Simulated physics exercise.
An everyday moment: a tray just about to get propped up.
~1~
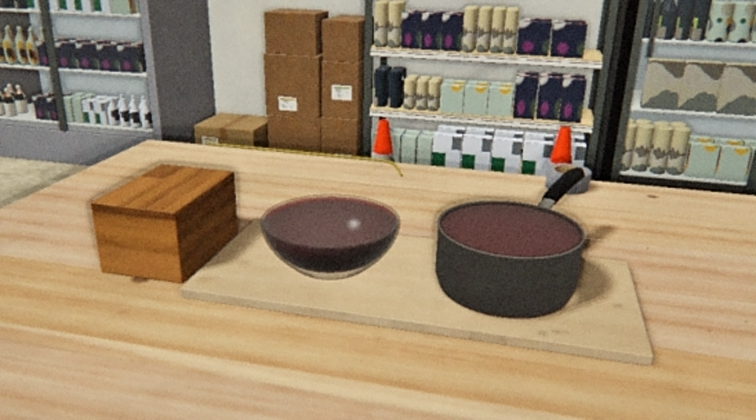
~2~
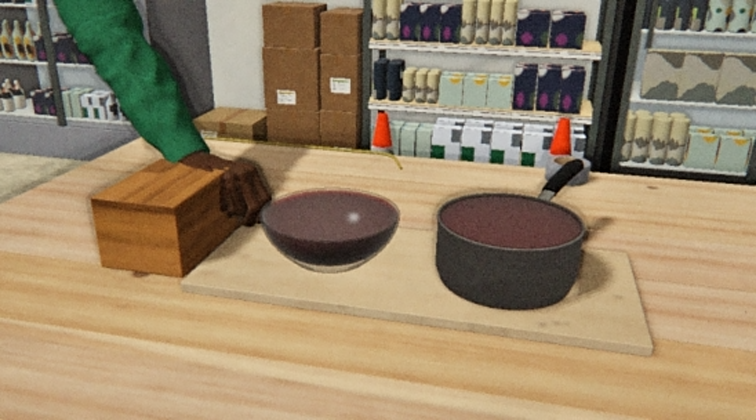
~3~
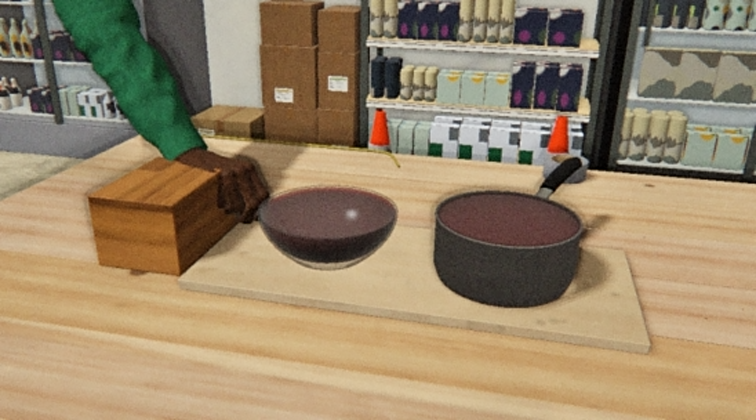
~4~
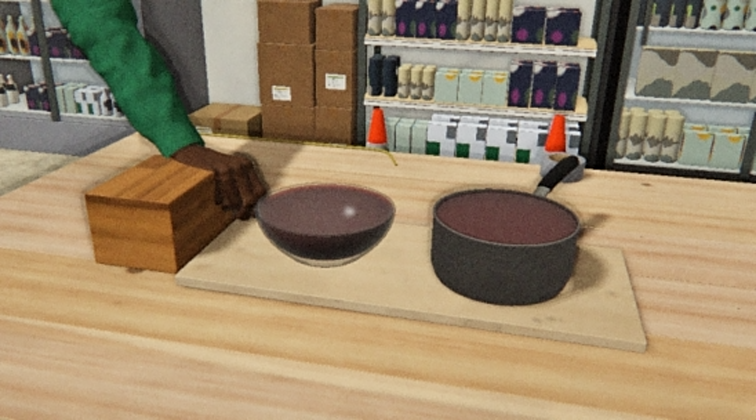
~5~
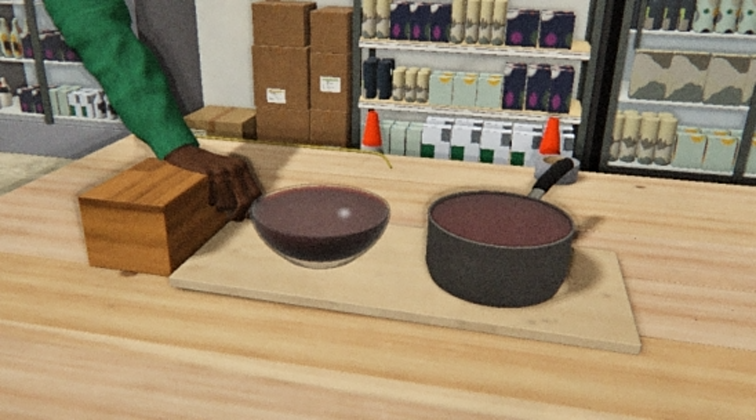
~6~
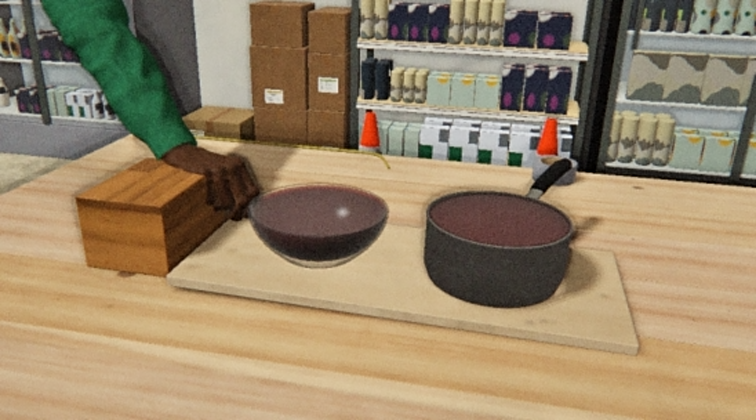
In a shop with stocked shelves, stacked brown boxes and two orange cones behind, a pale wooden counter is seen from slightly above. A brown wooden block sits left of a thin beige tray holding a clear bowl and a black-handled dark saucepan, both nearly full of dark reddish liquid. A green-sleeved arm reaches in, grips the tray's left end and raises it very slightly as the view drifts a little.
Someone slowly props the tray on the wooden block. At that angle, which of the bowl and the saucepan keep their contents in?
One by one: Bowl: Brims over; saucepan: Brims over.
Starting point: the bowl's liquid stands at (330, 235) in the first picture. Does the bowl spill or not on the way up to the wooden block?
Then, put simply, nothing gets out.
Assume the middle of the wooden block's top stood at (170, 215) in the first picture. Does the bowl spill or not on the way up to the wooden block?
Overflows.
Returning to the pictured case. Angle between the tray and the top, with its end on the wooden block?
About 11 degrees.
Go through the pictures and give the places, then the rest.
The tray lies flat; bowl (331, 239) nearly full; saucepan (507, 255) nearly full; wooden block (136, 244), in the first frame.
A hand takes the end of the tray; bowl nearly full, surface at (330, 215); saucepan nearly full, surface at (509, 222), in the second frame.
The end is rising; bowl (328, 229) nearly full; saucepan (505, 245) nearly full, in the third frame.
The end has come up a little; bowl nearly full, surface at (326, 209); saucepan nearly full, surface at (505, 218); wooden block (131, 235), in the fourth frame.
Slope near 1°; bowl (321, 228) nearly full; saucepan (497, 244) nearly full, in the fifth frame.
The tray slopes by about 1°; bowl nearly full, surface at (319, 209); saucepan nearly full, surface at (498, 220); wooden block (122, 238), in the sixth frame.
Shortly, the tray slopes by about 6°; bowl, it has lost some; saucepan, it has lost some.
Then, the tray slopes by about 13°; bowl, it has lost some; saucepan, it has lost some.
At the finish, the tray slopes by about 11°, resting on the wooden block; bowl, it has lost some; saucepan, it has lost some.
